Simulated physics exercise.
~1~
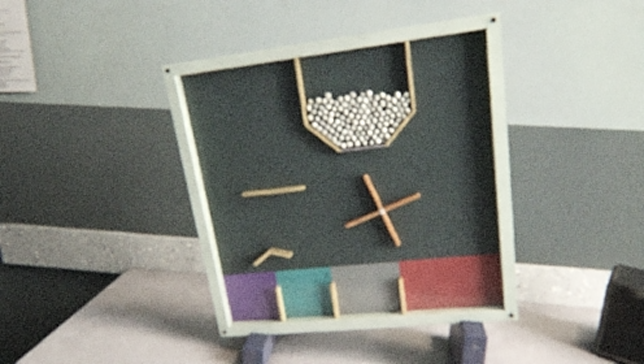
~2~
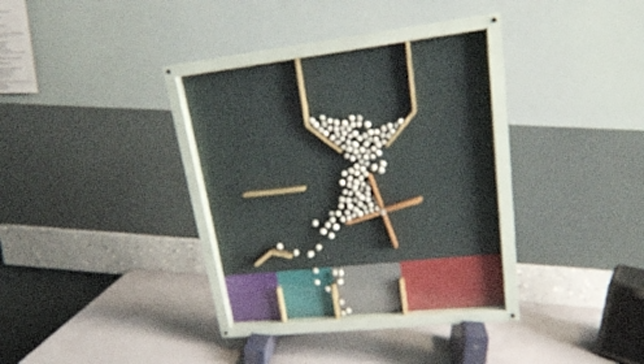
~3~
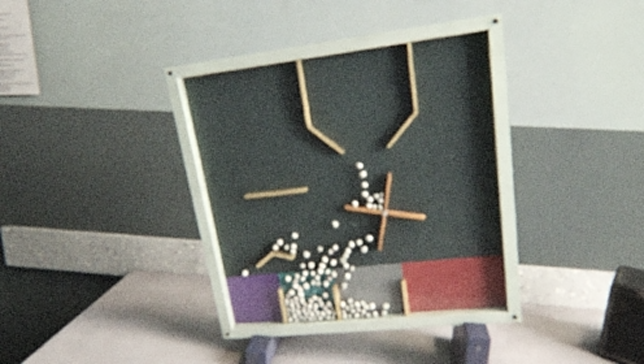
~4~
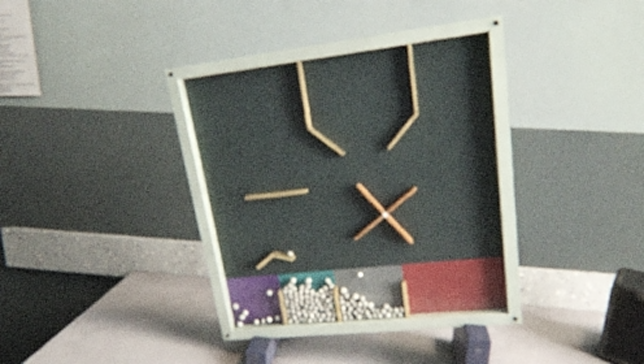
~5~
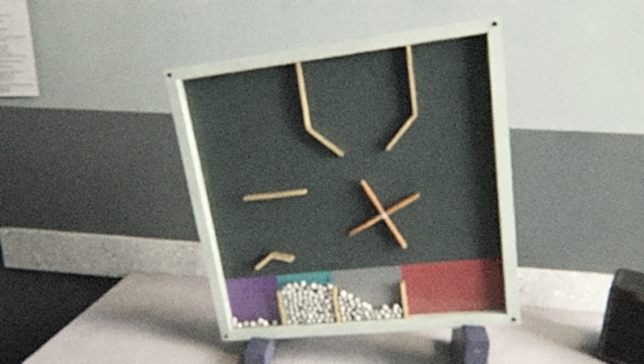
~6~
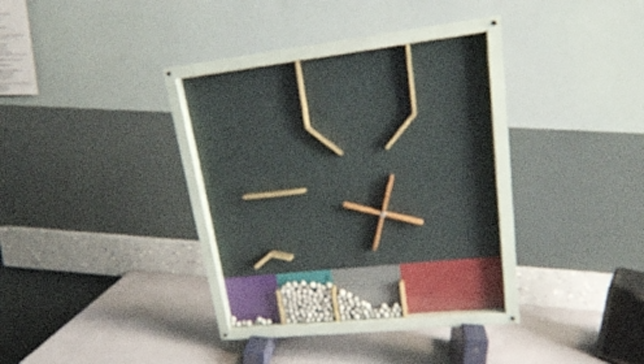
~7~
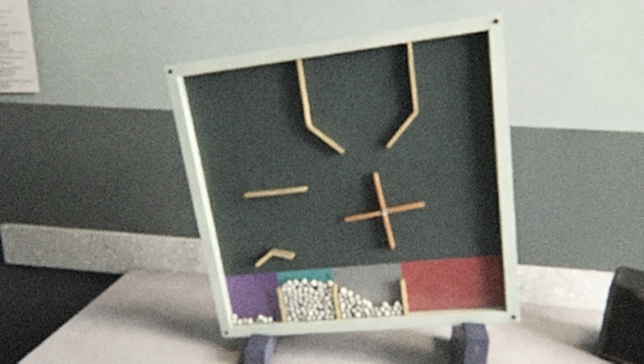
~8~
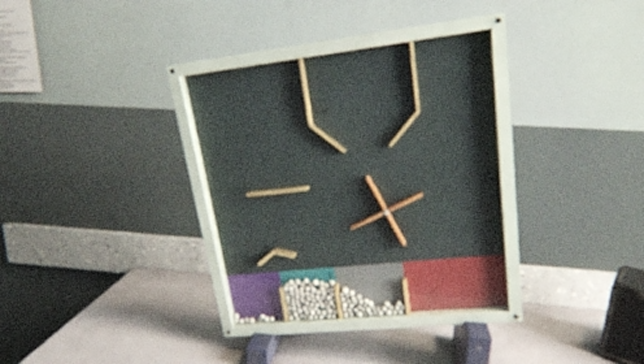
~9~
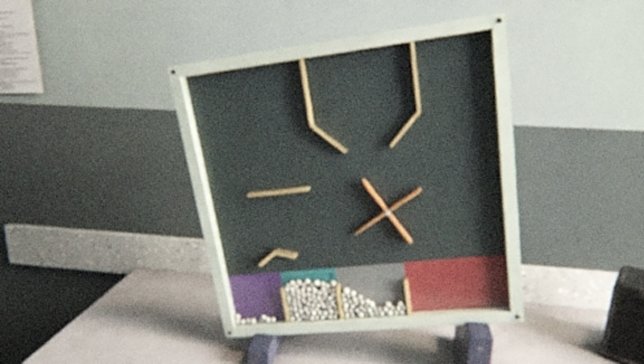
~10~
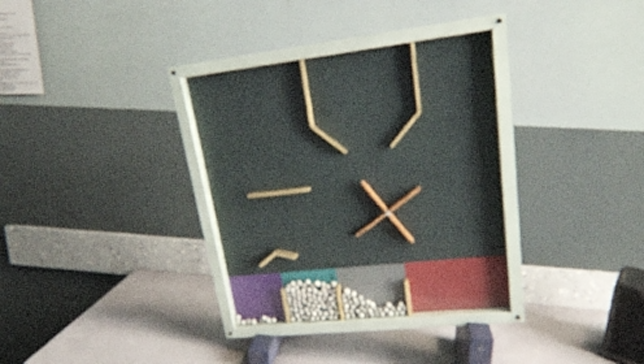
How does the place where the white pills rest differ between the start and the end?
At the start the pills are held in the hopper at the top of the case. By the end they lie in the bins along the bottom, mostly in the turquoise and grey ones, with a few in the purple.
